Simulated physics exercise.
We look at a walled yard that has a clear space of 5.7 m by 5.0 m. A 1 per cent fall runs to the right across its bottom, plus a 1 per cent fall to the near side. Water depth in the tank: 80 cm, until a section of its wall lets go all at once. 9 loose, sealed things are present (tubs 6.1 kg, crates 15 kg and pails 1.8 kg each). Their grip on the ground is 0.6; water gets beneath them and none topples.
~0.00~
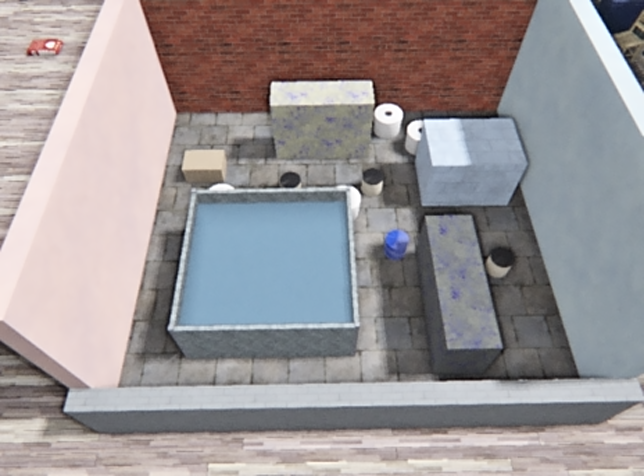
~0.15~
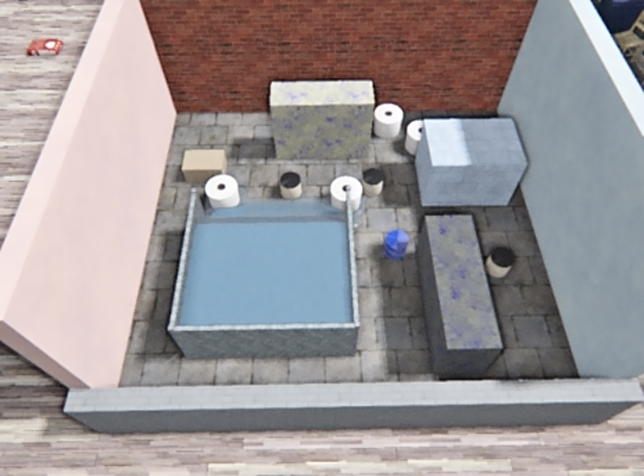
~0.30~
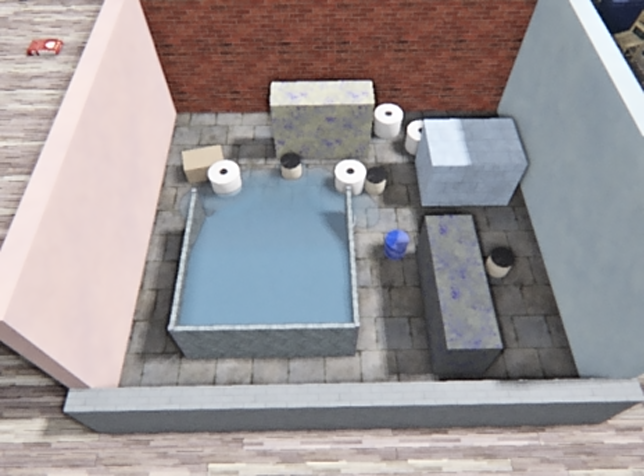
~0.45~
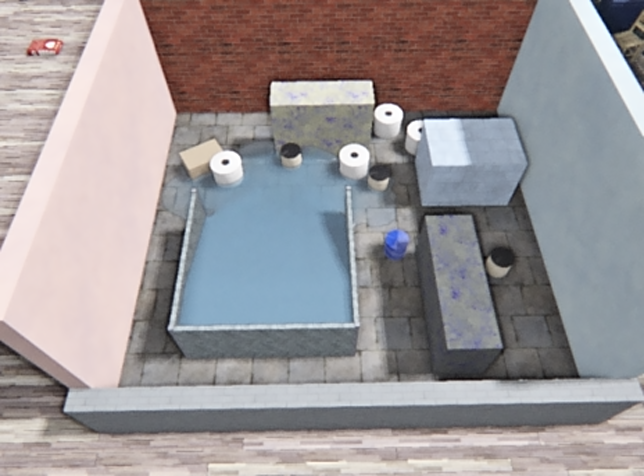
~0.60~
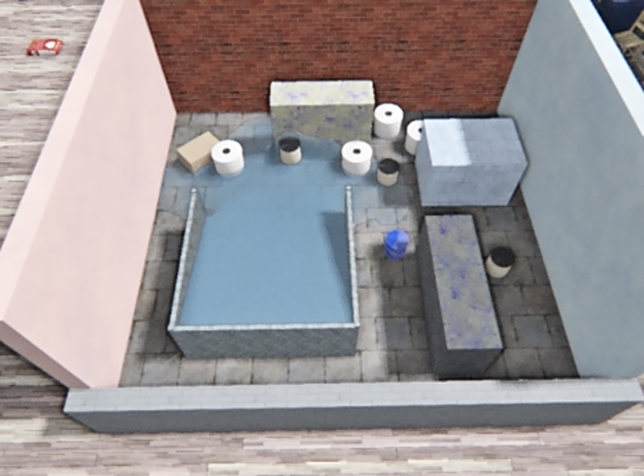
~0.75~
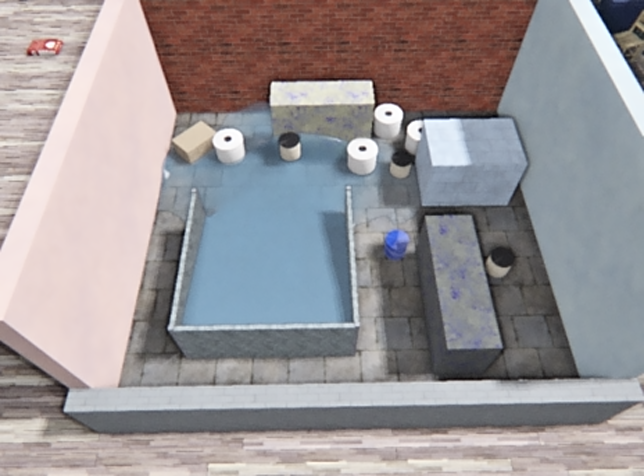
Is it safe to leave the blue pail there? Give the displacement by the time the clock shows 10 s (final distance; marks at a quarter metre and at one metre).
It will be left a little way off.
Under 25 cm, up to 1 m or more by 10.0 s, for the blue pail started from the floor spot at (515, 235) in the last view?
Well, it is shoved a long way.
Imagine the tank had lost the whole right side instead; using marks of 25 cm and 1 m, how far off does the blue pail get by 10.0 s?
Under that change, the blue pail covers a big distance.
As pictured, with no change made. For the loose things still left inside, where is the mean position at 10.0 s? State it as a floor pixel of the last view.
Around (400, 209).
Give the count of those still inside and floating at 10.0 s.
The number is 9.
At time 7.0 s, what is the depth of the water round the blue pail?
Depth approx. 20 cm.
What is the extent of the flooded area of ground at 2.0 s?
Close to 16 m2, I'd say.
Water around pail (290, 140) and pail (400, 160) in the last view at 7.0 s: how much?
First roughly 12 cm, second roughly 14 cm.
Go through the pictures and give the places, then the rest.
In the first picture, the blue pail at (397, 239), on the bottom; 3.8 m2 under water; 0 of 9 have shifted.
In the second picture, the blue pail at (397, 239) rests on the ground; 4.9 m2 under water; 2 of 9 have shifted.
In the third picture, the blue pail at (397, 239), on the bottom; water covers 6.5 m2; 4 of 9 have shifted.
In the fourth picture, the blue pail at (397, 239), on the bottom; water covers 8.0 m2; 5 of 9 have shifted.
In the fifth picture, the blue pail at (397, 239), on the bottom; 9.1 m2 under water; 5 of 9 have shifted.
In the sixth picture, the blue pail at (397, 239), on the bottom; water covers 10.0 m2; 5 of 9 have shifted.
After 2.0 s the blue pail is near (393, 267), 0.5 m from its start, aground; 6 afloat.
After 4.5 s the blue pail is near (306, 361), 2.1 m from its start, afloat; 9 afloat.
After 7.0 s the blue pail is near (419, 305), 1.1 m from its start, afloat; 9 afloat.
After 10.0 s the blue pail is near (369, 225), 0.4 m from its start, afloat; 9 afloat.
